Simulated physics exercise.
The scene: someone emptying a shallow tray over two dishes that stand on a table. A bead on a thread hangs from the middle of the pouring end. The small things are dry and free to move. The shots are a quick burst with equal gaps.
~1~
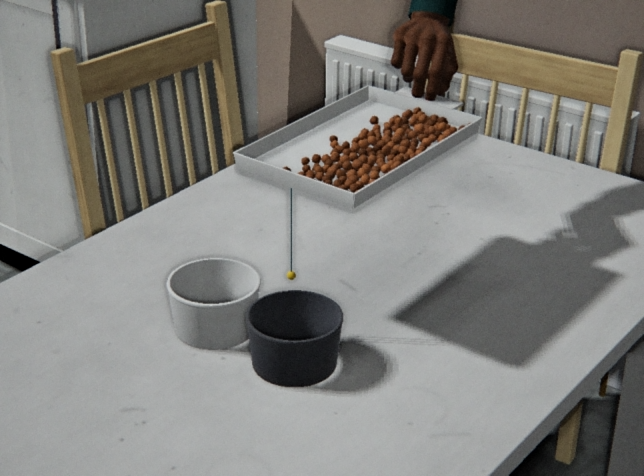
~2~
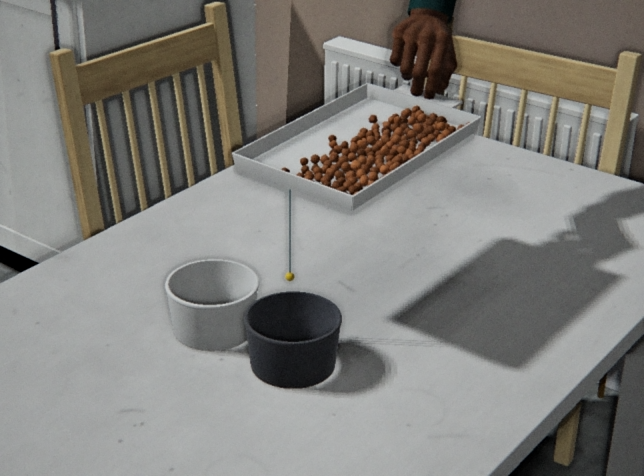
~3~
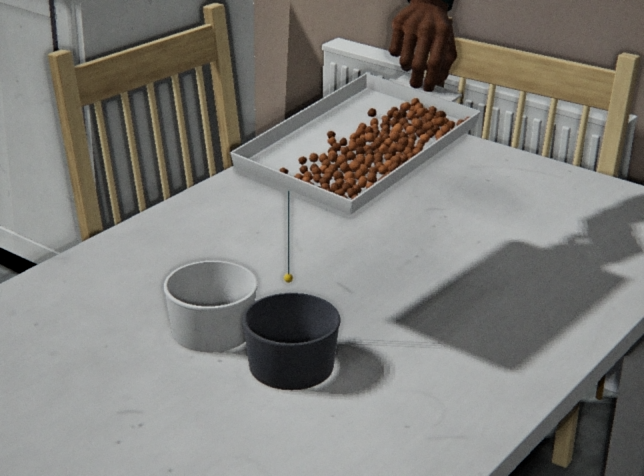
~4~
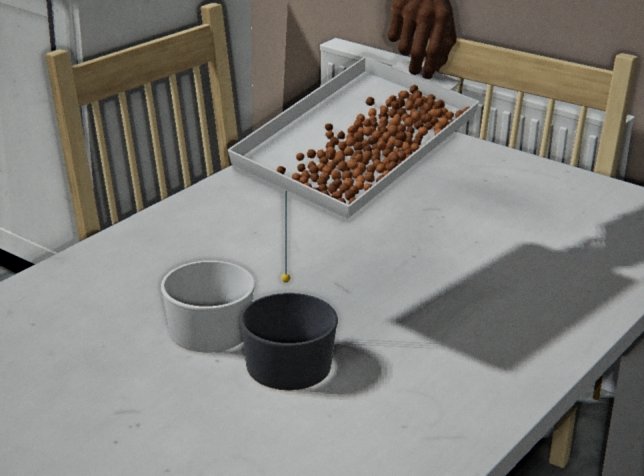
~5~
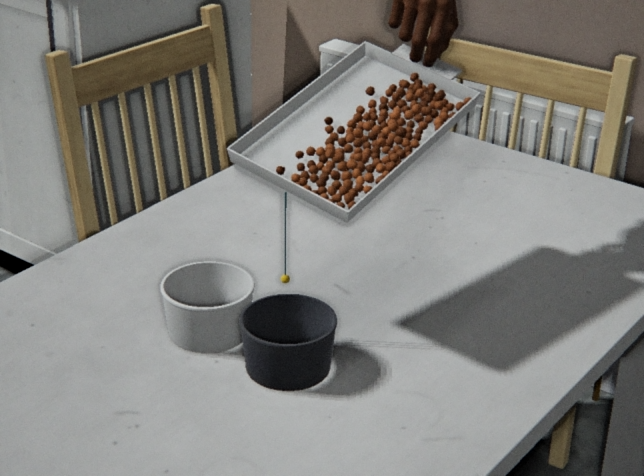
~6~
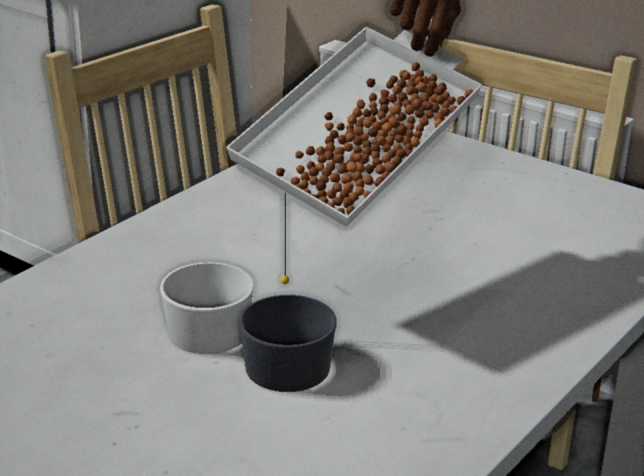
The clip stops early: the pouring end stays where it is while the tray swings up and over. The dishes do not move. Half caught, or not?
In the dishes lies only the smaller part of it.
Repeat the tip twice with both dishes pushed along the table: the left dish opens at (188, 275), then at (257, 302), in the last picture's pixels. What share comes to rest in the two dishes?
The first gives 10 %, the second 50 %.
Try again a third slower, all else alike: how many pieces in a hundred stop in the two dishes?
It comes to 30 per cent or so.
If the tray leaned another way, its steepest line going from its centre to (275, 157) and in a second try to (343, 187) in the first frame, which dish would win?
At the first place the left dish, at the second right.
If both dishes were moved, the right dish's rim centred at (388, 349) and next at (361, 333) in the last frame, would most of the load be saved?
One: Above a half. Two: Above a half.
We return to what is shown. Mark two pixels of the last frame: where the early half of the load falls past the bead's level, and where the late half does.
Early half (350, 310), late half (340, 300).
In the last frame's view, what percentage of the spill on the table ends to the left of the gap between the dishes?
Some 0 per cent.
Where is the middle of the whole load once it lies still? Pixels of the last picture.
Close to (335, 372).
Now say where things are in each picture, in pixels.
The first picture shows corners of the pouring end (237, 152) and (354, 192), level; middle of the load (388, 150), hazelnuts; left dish (184, 319); right dish (265, 355); bead on its thread (291, 275).
The second picture shows corners of the pouring end (236, 153) and (352, 195), level; middle of the load (387, 150).
The third picture shows corners of the pouring end (234, 152) and (351, 199), tipped barely, lowest at the right corner; middle of the load (385, 148).
The fourth picture shows corners of the pouring end (232, 150) and (348, 204), tipped a little, lowest at the right corner; middle of the load (383, 142).
The fifth picture shows corners of the pouring end (231, 148) and (347, 209), tipped clearly, lowest at the right corner; middle of the load (383, 138).
The sixth picture shows corners of the pouring end (230, 147) and (347, 215), tipped clearly, lowest at the right corner; middle of the load (383, 135); left dish (177, 323); right dish (258, 360).
Just after the last frame, tray tipped steeply; almost all on the tray; about a tenth in the air.
A moment on, tray tipped past a quarter turn; roughly a third on the tray; about a tenth in the right dish; roughly a quarter outside both; roughly a third in the air.
Further on, tray tipped past a quarter turn; roughly a quarter in the right dish; roughly two thirds outside both.
When it is over, tray tipped past a quarter turn; roughly a quarter in the right dish; not one in the left dish; roughly two thirds outside both.
